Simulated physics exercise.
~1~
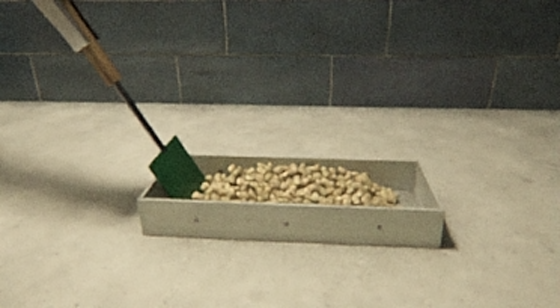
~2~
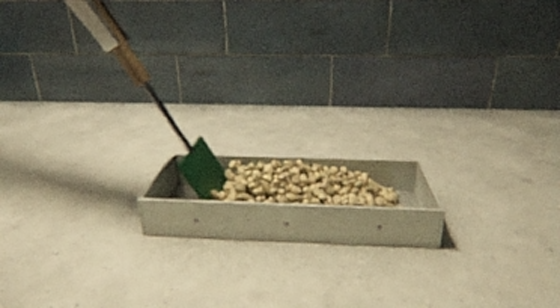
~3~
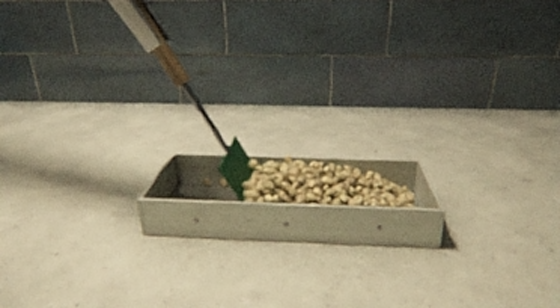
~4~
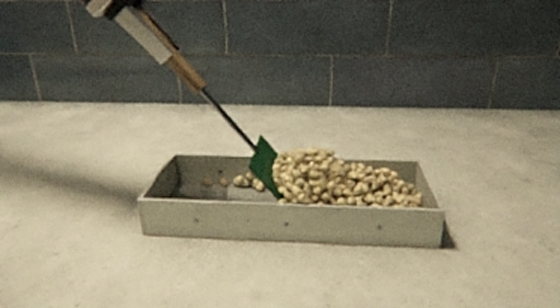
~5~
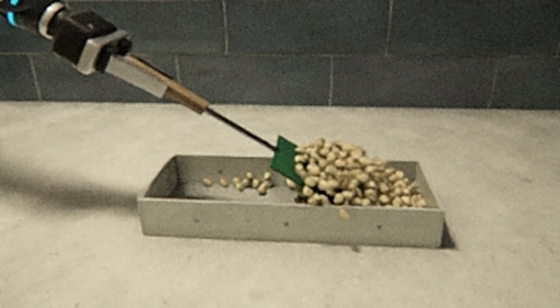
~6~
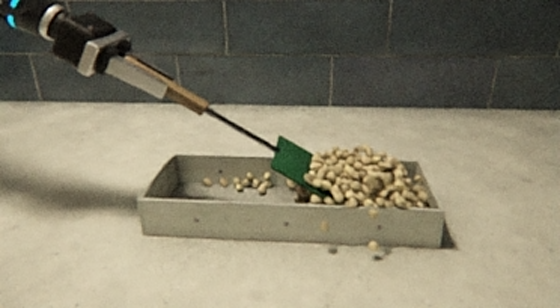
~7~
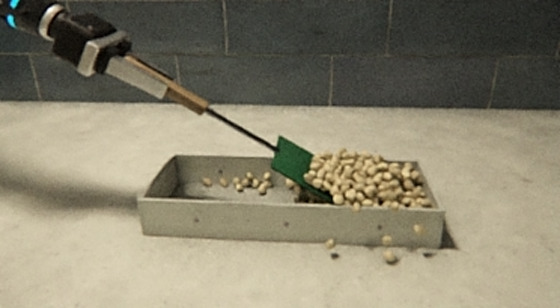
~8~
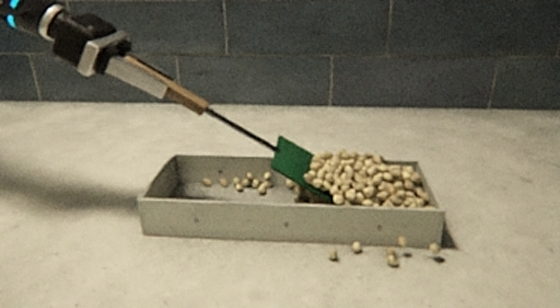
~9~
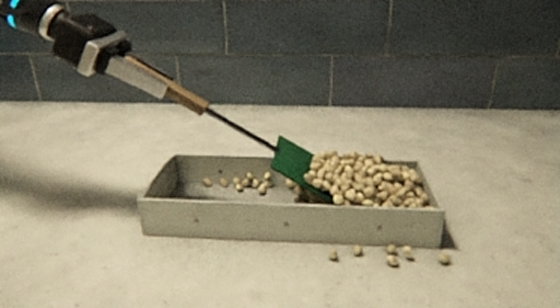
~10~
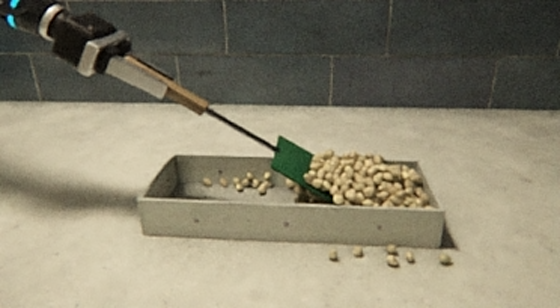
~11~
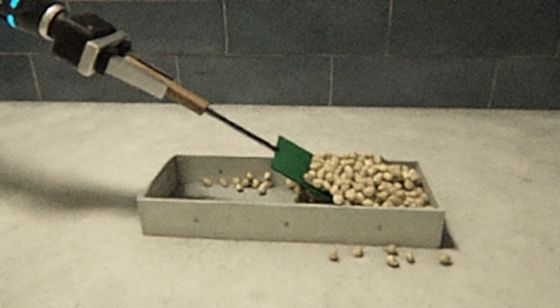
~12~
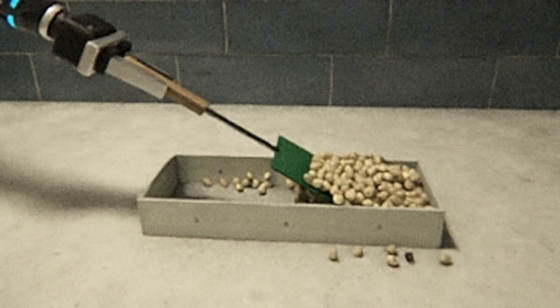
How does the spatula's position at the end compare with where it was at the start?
At the start the spatula was at the left end of the trough. By the end it was well to the right, just past the middle of the trough and against the heaped beans.
